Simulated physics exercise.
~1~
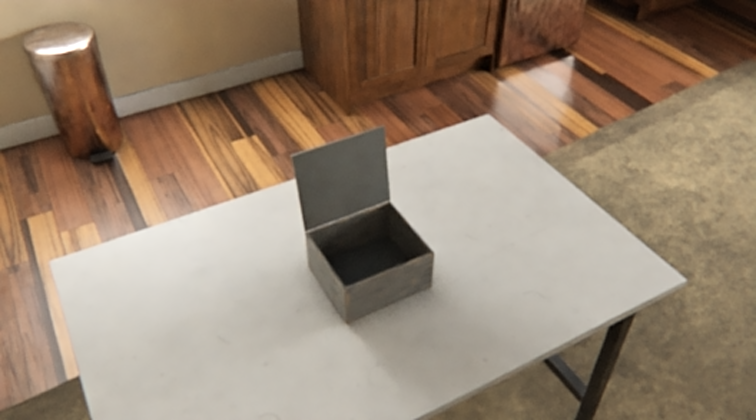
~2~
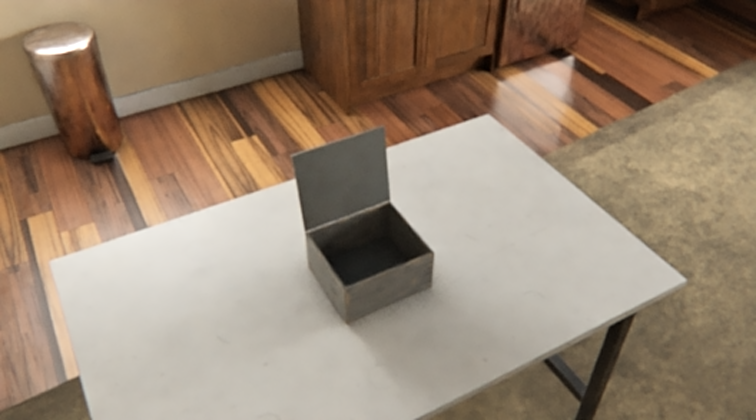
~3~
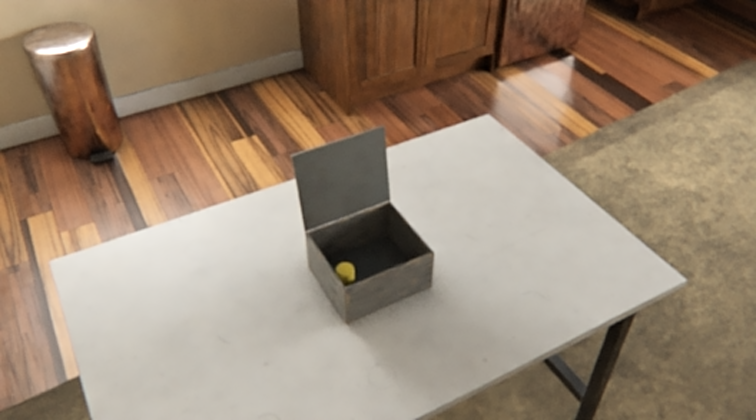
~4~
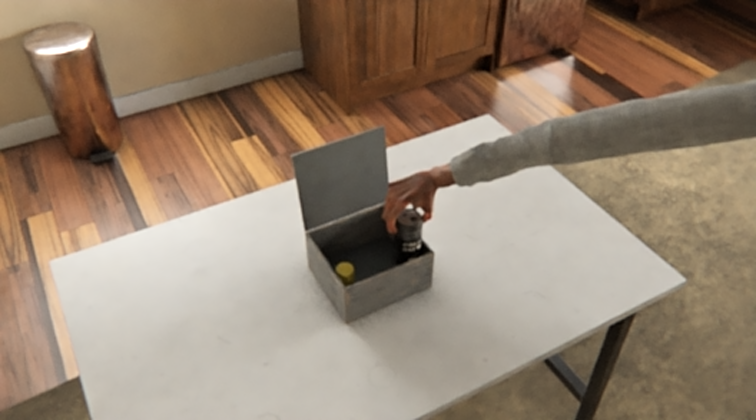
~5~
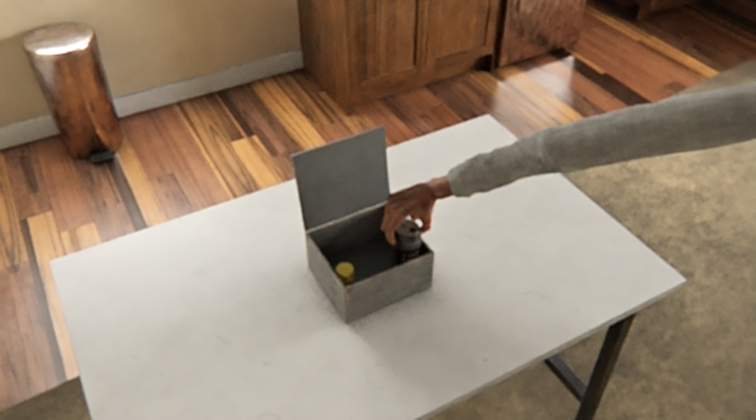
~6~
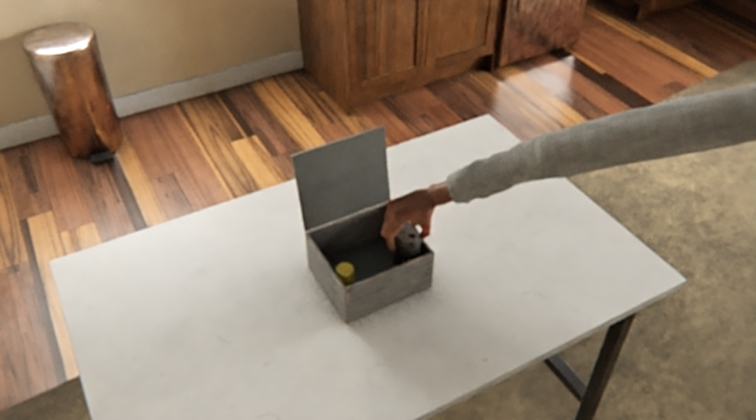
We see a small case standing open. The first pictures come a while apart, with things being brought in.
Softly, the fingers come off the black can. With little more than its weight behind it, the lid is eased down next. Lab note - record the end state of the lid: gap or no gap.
End state: Gap.
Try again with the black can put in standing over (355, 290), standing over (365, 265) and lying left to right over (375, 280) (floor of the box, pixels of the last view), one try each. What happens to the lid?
The first placement leaves the lid fully closed, the second partly open, and the third fully closed.
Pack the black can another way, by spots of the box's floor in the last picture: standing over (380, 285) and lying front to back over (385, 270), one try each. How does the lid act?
In the first case it gets propped open; in the second case it comes fully down.
Then, 1.10 s after the last picture, lid starting down.
Then, 1.50 s after the last picture, lid 65° above the rim.
Then, 1.70 s after the last picture, lid 49° above the rim.
Then, 1.90 s after the last picture, lid 30° above the rim.
At rest, lid 18° above the rim; both in place. Seen from the same camera at the end, black can near (406, 257).
